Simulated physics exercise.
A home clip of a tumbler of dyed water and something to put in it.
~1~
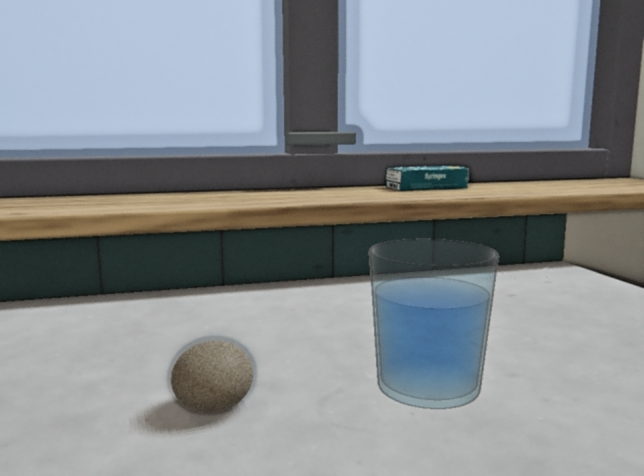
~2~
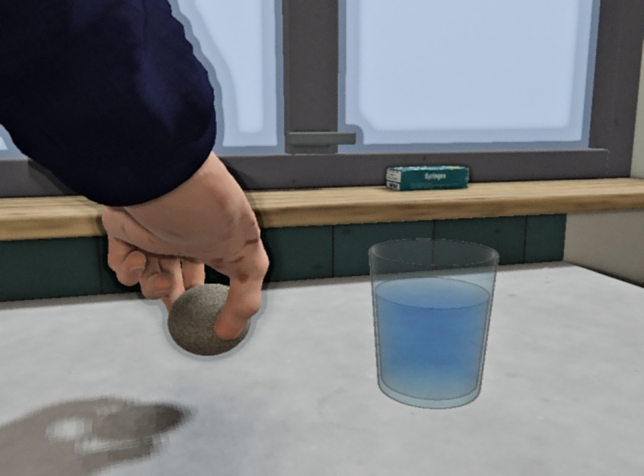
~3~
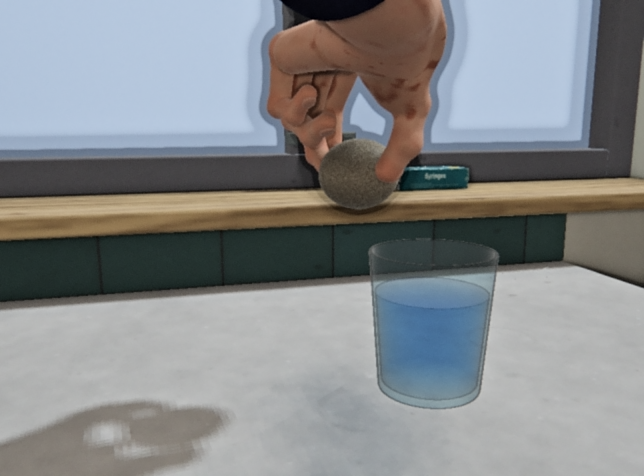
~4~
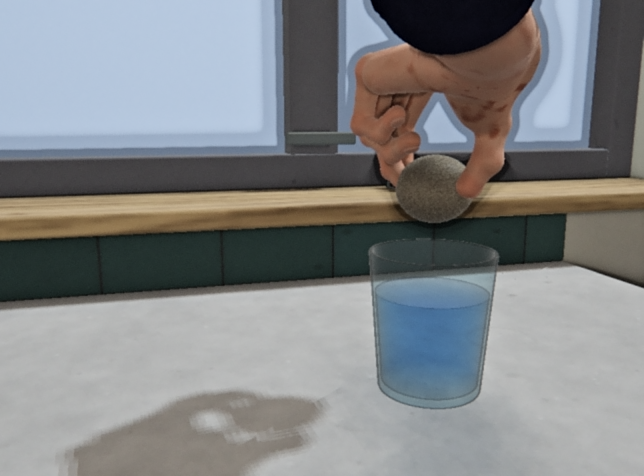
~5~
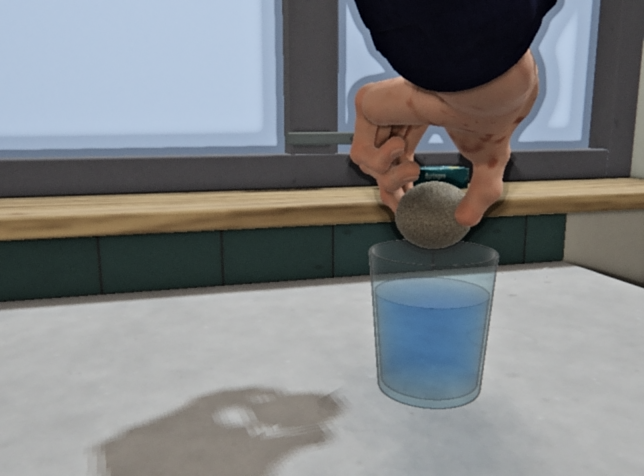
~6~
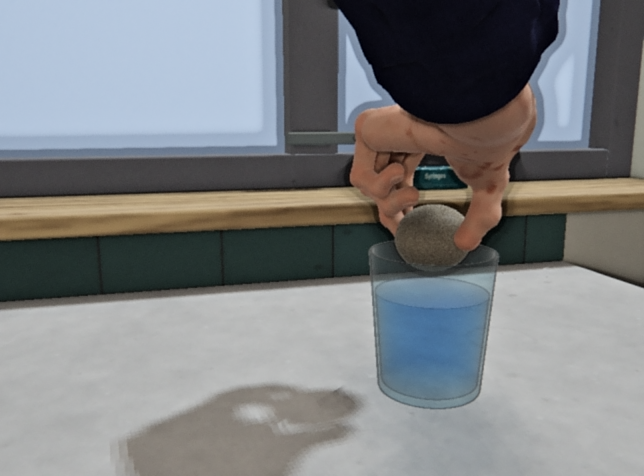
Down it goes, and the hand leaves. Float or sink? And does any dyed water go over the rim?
The thing sinks; the tumbler takes it all.
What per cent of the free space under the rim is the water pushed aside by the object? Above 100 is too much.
Some 40 per cent.
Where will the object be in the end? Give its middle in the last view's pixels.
Roughly at (430, 348).
A moment on, the stone enters the dyed water; the tumbler is about three quarters full.
Further on, the stone goes on down; the tumbler is about three quarters full.
When it is over, the stone rests at the bottom; the tumbler is about three quarters full; none went over.
